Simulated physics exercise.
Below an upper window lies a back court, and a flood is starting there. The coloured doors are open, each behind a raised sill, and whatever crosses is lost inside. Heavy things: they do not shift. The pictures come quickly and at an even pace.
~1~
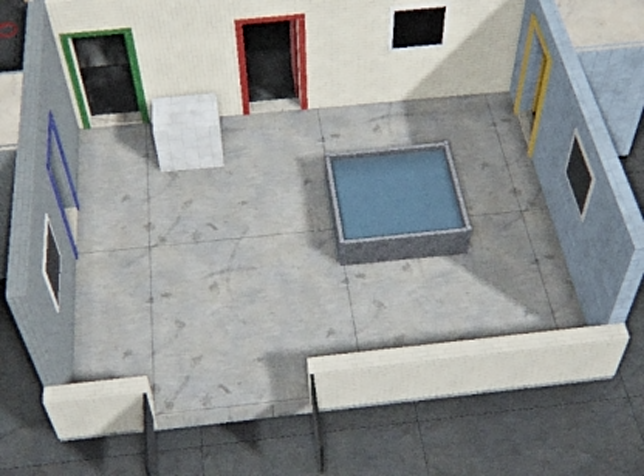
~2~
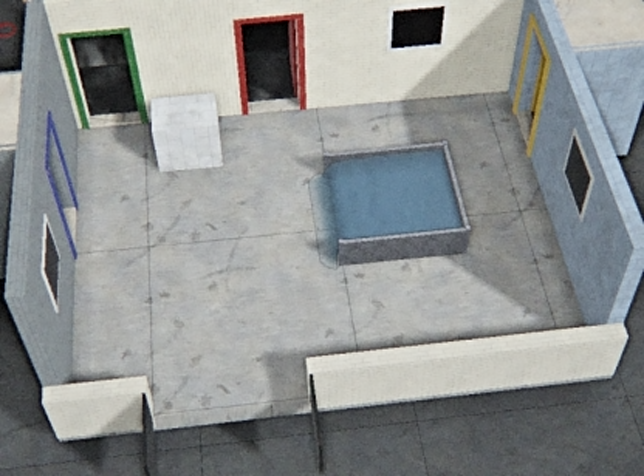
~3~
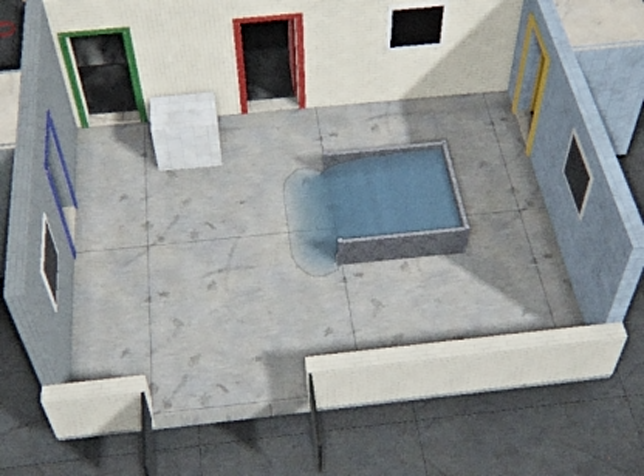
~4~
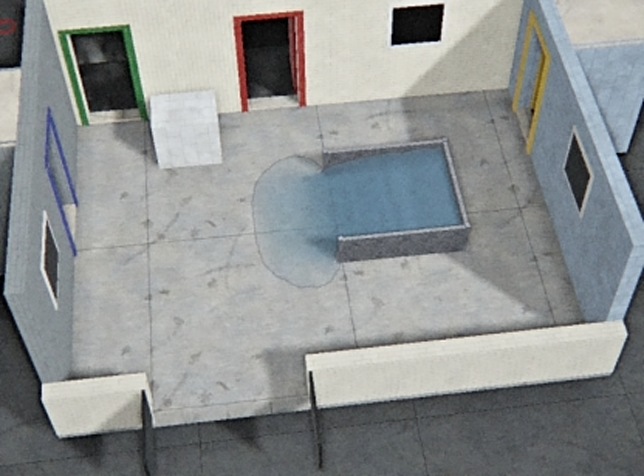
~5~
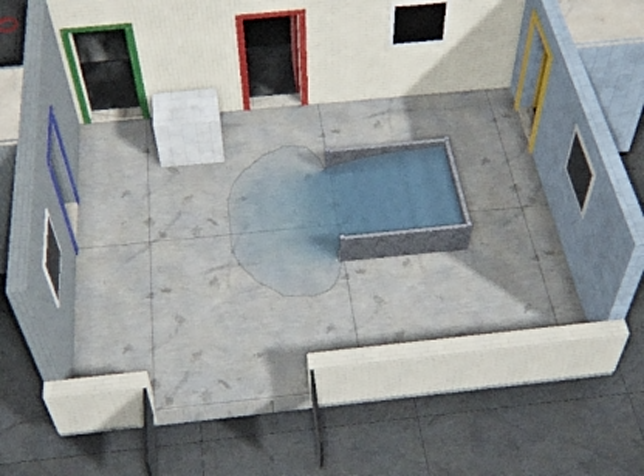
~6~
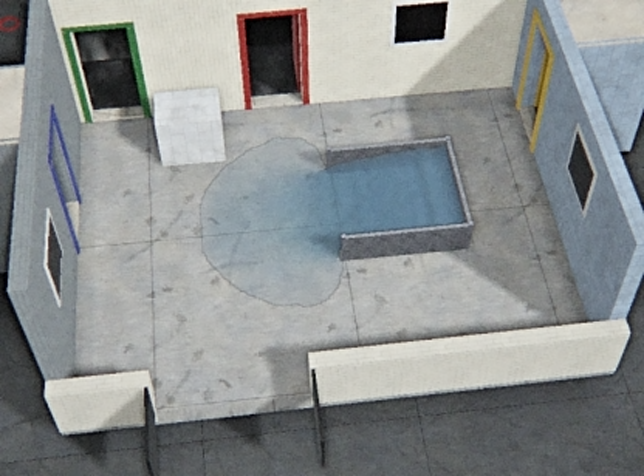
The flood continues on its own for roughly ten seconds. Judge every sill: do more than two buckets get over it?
Verdict: Yellow door - two or fewer get over; red door - two or fewer get over; blue door - more than two get over; green door - more than two get over.
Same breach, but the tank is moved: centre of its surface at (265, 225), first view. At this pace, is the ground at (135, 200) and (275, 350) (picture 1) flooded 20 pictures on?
Hit, hit.
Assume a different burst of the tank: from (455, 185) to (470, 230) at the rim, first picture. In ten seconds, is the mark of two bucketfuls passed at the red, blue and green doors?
I reckon the red door keeps within bounds, the blue door keeps within bounds too, and the green door keeps within bounds.
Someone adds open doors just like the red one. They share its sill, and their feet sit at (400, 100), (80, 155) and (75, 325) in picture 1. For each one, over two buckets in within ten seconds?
Result, in listed order - misses the mark, beats the mark, beats the mark.
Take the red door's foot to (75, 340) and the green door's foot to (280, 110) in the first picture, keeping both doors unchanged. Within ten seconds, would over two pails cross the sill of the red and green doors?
Red: Exceeds the limit; green: Falls short.
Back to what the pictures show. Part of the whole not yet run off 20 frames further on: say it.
Estimate: 94 per cent.
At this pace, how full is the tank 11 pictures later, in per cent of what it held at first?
Estimate: Around 36 per cent.
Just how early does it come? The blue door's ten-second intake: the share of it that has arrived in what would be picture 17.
Estimate: Some 15 per cent.
A moment on, water covers 30 % of the floor; the yellow door not reached, the red door not reached, the blue door not reached, the green door not reached.
Next, water covers 40 % of the floor; the yellow door not reached, the red door wet at the sill, nothing in, the blue door under two buckets in, the green door not reached.
Then, water covers 50 % of the floor; the yellow door not reached, the red door wet at the sill, nothing in, the blue door over two buckets in, the green door under two buckets in.
Later, water covers 55 % of the floor; the yellow door not reached, the red door wet at the sill, nothing in, the blue door over two buckets in, the green door over two buckets in.
In the end, water covers 85 % of the floor; the yellow door wet at the sill, nothing in, the red door under two buckets in, the blue door over two buckets in, the green door over two buckets in.
